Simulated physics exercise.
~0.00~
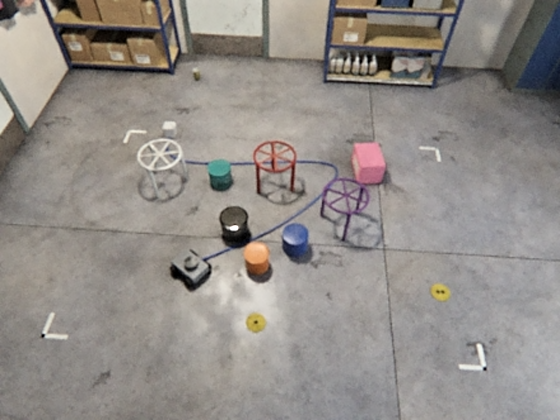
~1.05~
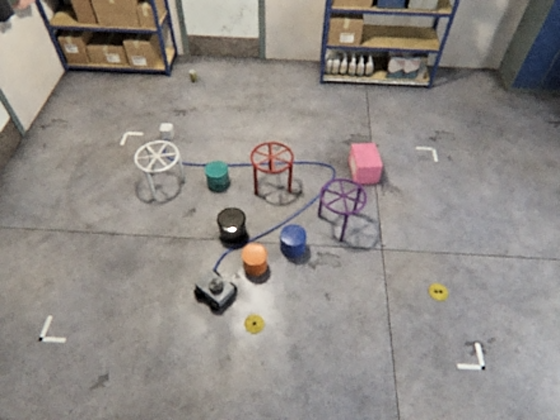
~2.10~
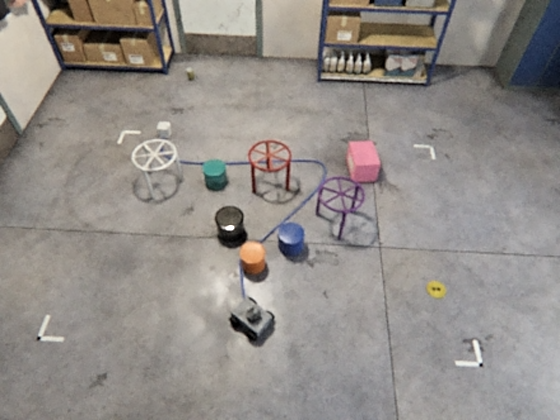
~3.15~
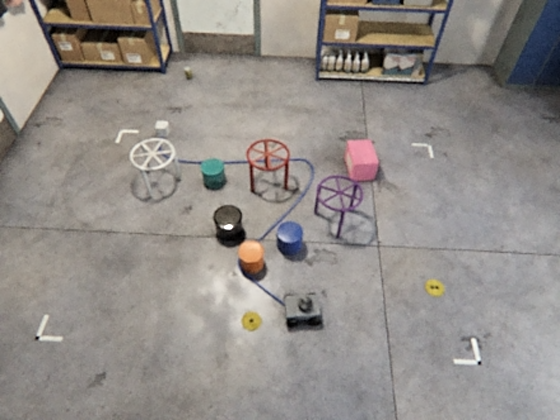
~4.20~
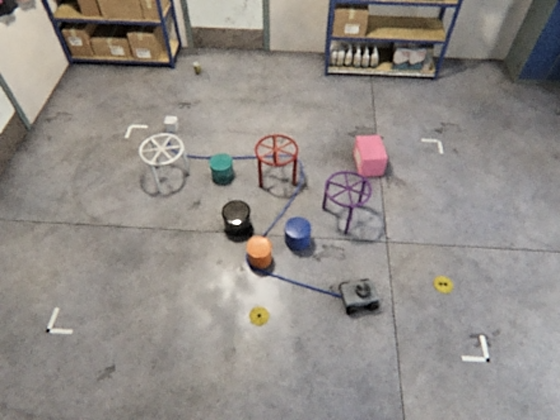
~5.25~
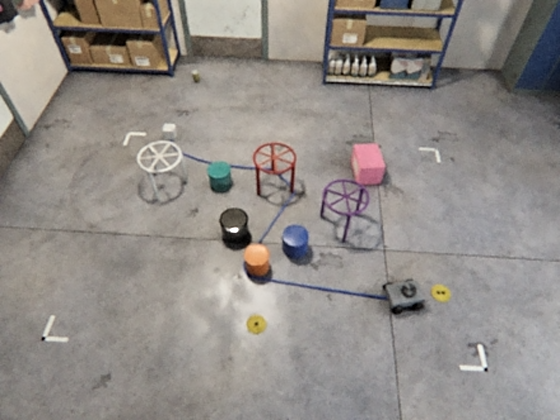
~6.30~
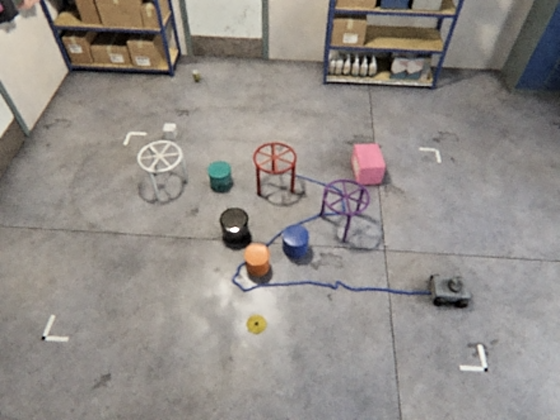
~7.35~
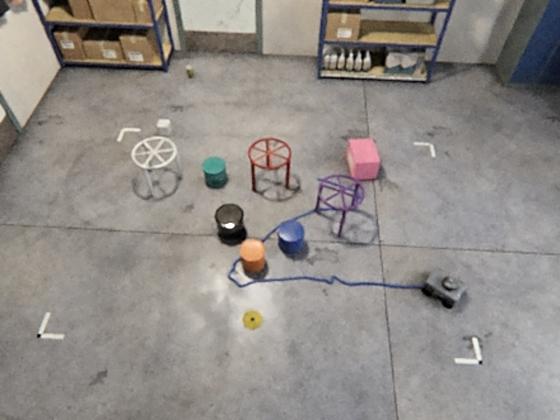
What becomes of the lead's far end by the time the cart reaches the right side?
The plug comes out near the white stool, and the loose end is drawn away among the stools.
On a workshop floor, a cart tows a blue lead rightward, unplugs it and stops.
